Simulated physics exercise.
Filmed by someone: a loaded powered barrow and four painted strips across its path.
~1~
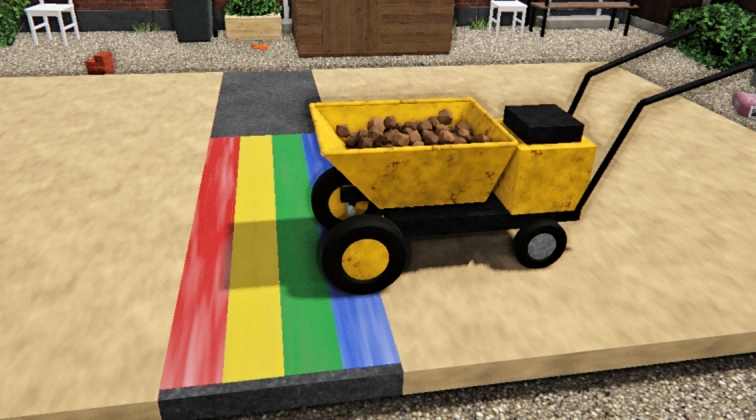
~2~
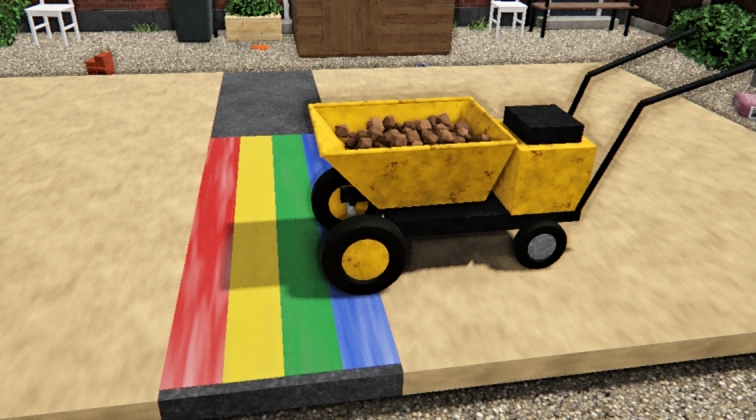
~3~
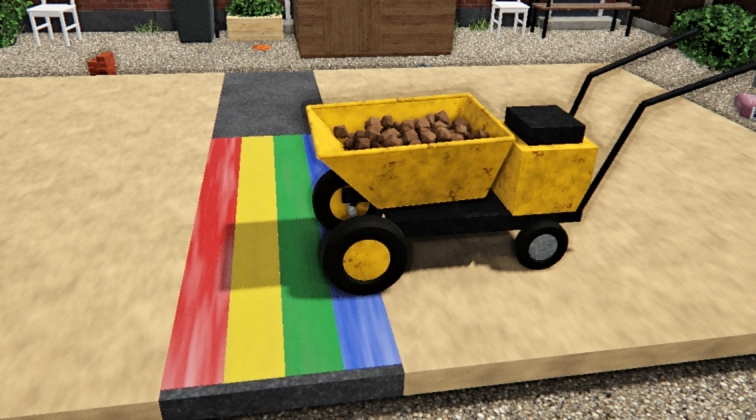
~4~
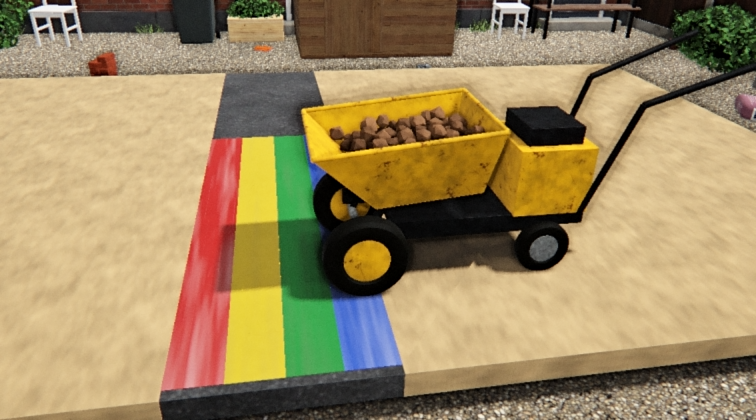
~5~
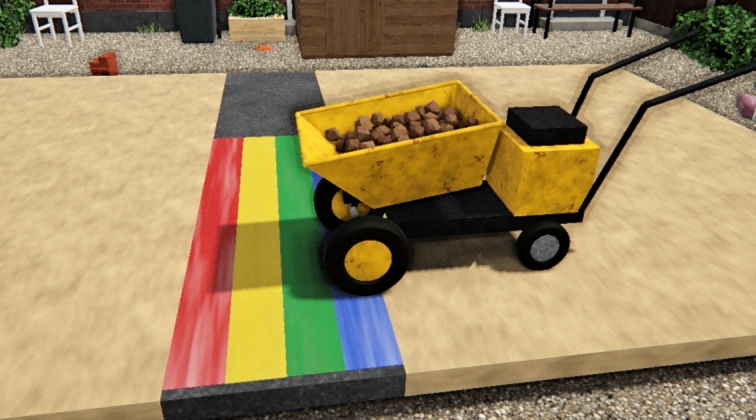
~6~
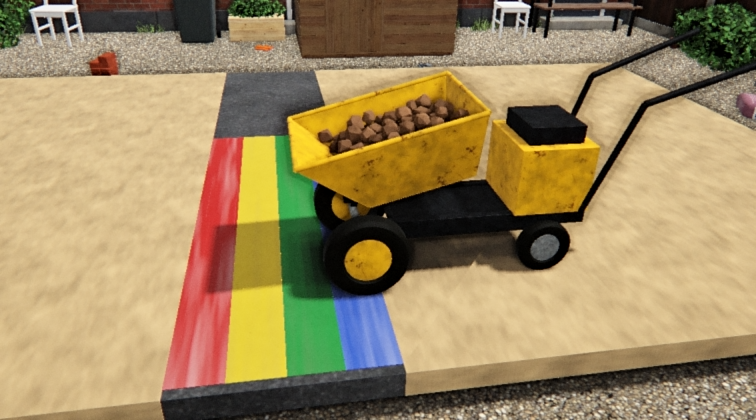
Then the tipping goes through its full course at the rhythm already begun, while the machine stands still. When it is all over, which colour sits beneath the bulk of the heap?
The bulk sits over the red colour.
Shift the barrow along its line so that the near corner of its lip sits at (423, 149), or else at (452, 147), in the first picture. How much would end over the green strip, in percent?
Roughly 40 and 30 percent respectively.
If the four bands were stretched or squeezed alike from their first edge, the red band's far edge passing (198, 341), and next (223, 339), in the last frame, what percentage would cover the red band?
Near 30 and 10 in a hundred.
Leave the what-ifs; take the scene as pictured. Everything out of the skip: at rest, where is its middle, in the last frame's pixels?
Roughly at pixel (201, 265).
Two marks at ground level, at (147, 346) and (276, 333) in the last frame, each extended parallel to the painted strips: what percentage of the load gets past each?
First 20 in a hundred, second 80 in a hundred.
Soon after the last picture, skip tipped steeply; all in the skip.
A little later, skip tipped right over; most in the skip; a stray few over the yellow strip; about a quarter over the red strip; a stray few off the paint.
Later still, skip tipped right over; about a quarter in the skip; a small part over the yellow strip; about a third over the red strip; about a quarter off the paint.
At rest, skip tipped right over; about a quarter in the skip; none over the blue strip; none over the green strip; a small part over the yellow strip; about a third over the red strip; about a quarter off the paint.
